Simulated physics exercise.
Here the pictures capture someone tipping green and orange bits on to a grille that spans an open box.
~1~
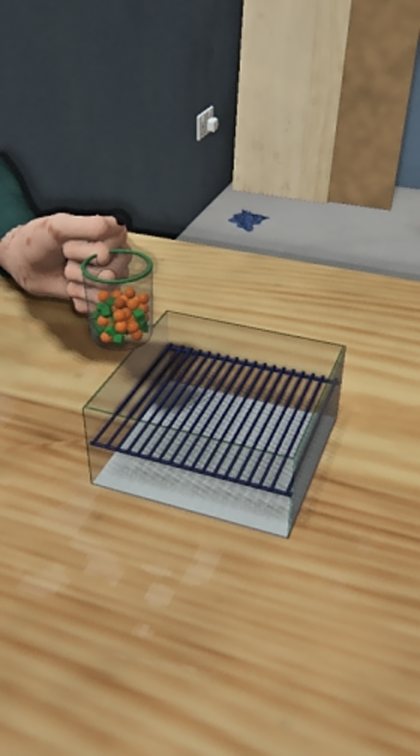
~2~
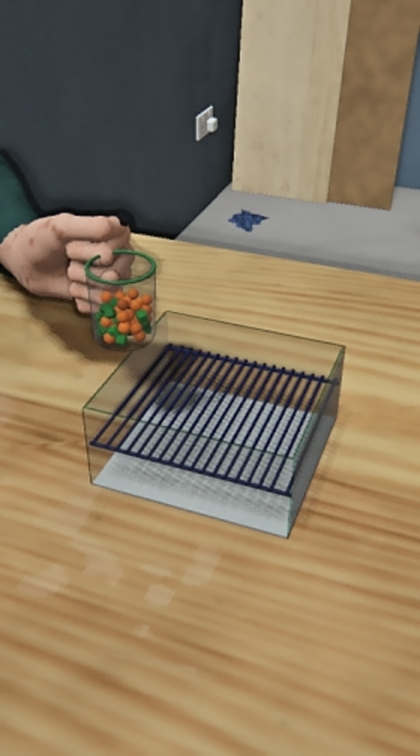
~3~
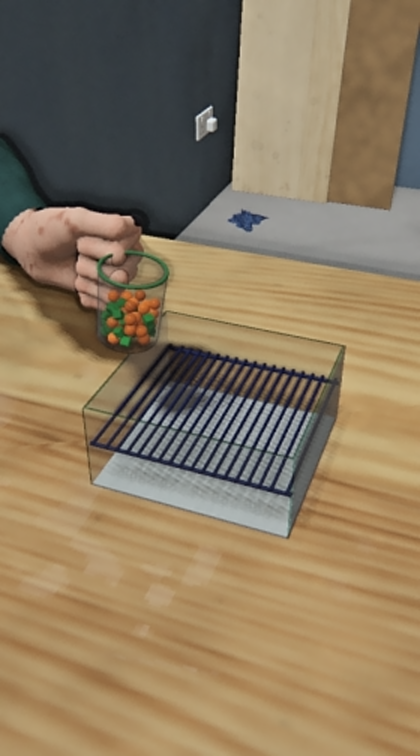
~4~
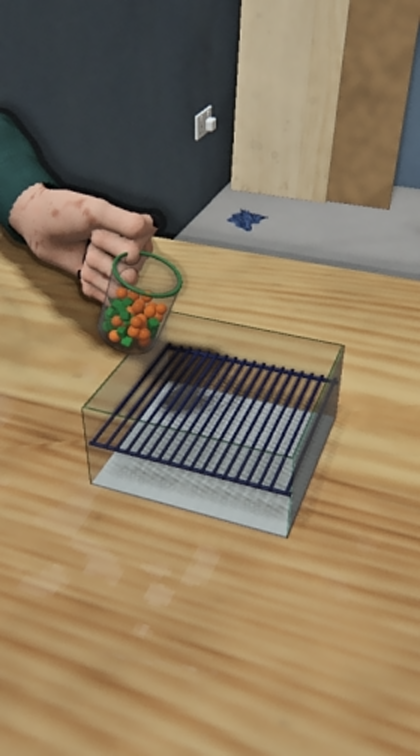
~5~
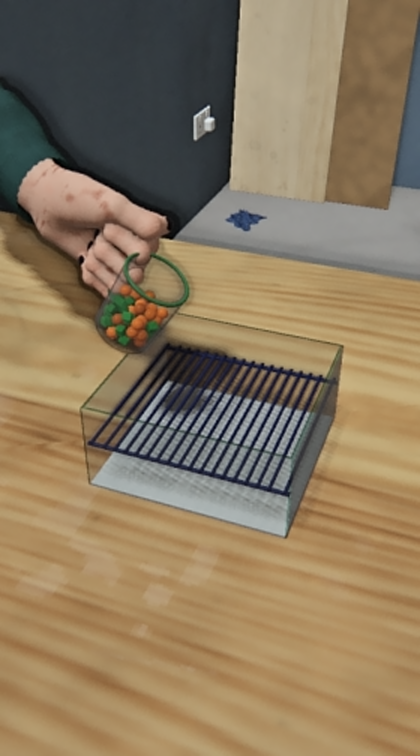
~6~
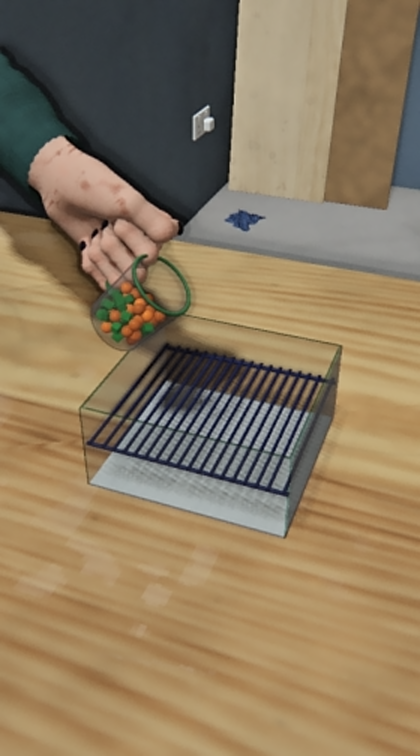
A hand holding a clear cup of orange and green beads moved it slightly to the right, then tilted it steadily toward a dark wire rack set across a clear open box on a wooden table.
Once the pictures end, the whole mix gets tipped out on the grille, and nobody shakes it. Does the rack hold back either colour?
The green bits sit on the grille. Orange bits? They sit on the grille.
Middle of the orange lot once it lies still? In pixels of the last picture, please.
About (198, 400).
Then, 0.34 s past the last view, green ones, all in the cup; orange ones, all in the cup.
Then, 0.71 s past the last view, green ones, nearly all in the cup, a small part on or over the wires; orange ones, all in the cup.
Then, 1.14 s past the last view, green ones, all on or over the wires; orange ones, all on or over the wires.
Finally, green ones, all on the wires, none under the rack; orange ones, all on the wires, none under the rack.
